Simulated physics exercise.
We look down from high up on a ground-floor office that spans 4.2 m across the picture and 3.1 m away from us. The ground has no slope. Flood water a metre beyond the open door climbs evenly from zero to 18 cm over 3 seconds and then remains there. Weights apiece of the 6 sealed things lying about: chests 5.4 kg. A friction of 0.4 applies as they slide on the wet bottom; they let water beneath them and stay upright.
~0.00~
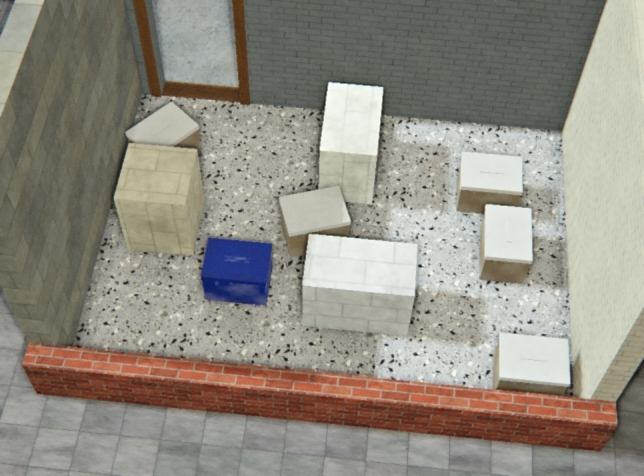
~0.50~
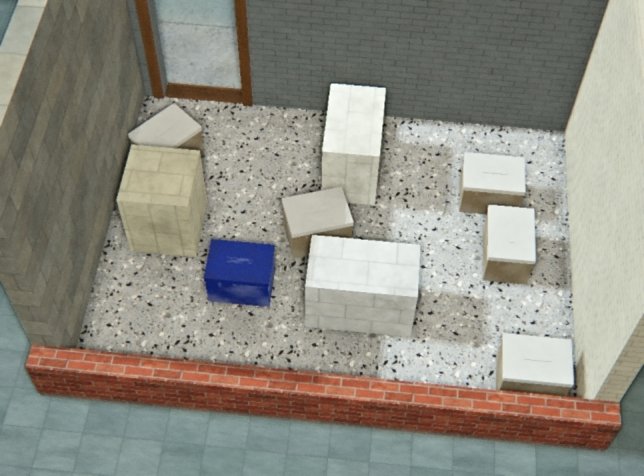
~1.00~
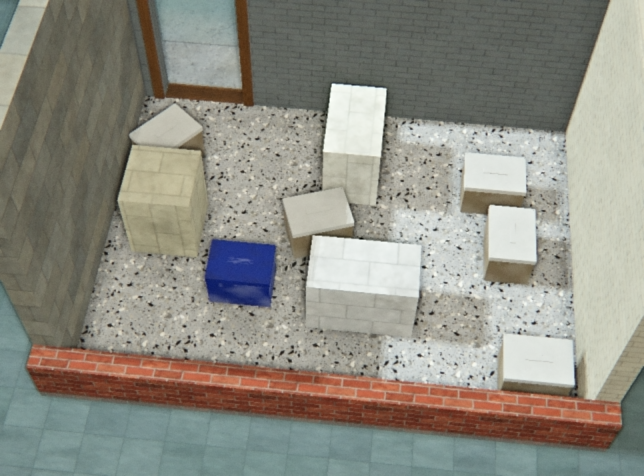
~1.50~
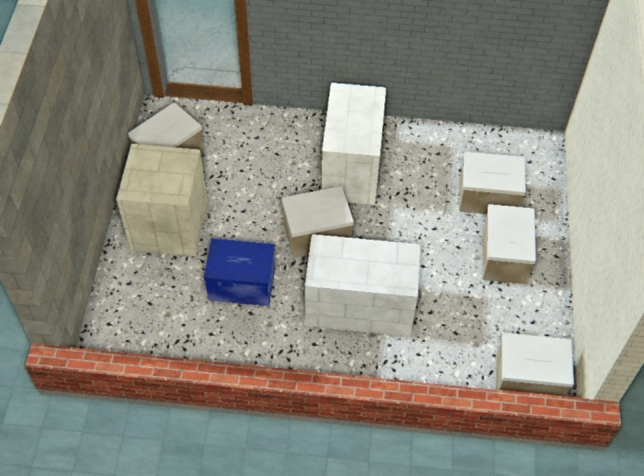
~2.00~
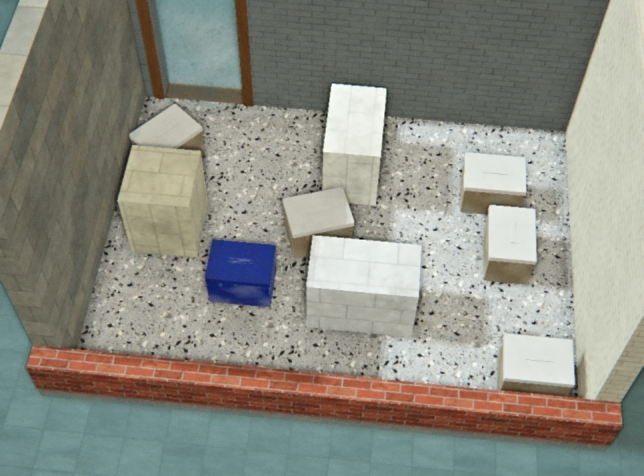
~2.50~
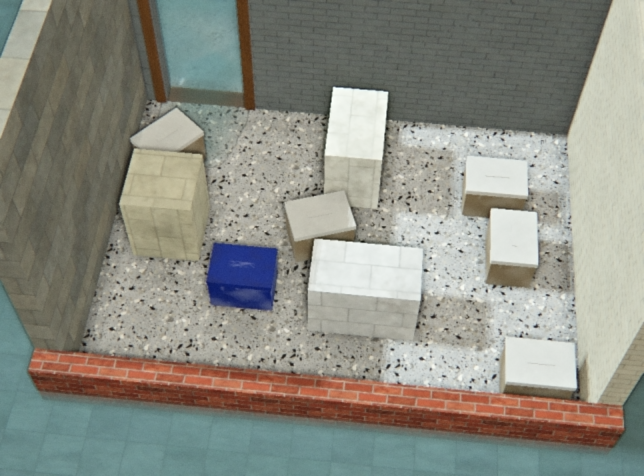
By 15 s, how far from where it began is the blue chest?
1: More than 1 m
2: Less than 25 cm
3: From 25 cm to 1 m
3, from 25 cm to 1 m.
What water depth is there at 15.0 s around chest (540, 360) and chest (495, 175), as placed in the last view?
Some 12 cm at the first, some 9 cm at the second.
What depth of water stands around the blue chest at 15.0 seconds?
7 cm, roughly.
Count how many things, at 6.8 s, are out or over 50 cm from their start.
I make it 3 by then.
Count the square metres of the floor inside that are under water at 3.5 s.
Roughly 2.5 m2.
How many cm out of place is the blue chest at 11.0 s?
Around 80 cm from the start by that time.
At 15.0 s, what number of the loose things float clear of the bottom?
6.
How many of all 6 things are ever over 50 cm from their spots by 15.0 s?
The answer here is 6.
After 3.5 s the blue chest is near (242, 265), 0.0 m from its start, aground; 1 afloat.
After 6.8 s the blue chest is near (191, 297), 0.5 m from its start, afloat; 3 afloat.
After 11.0 s the blue chest is near (152, 311), 0.9 m from its start, afloat; 6 afloat.
After 15.0 s the blue chest is near (156, 286), 0.7 m from its start, afloat; 6 afloat.
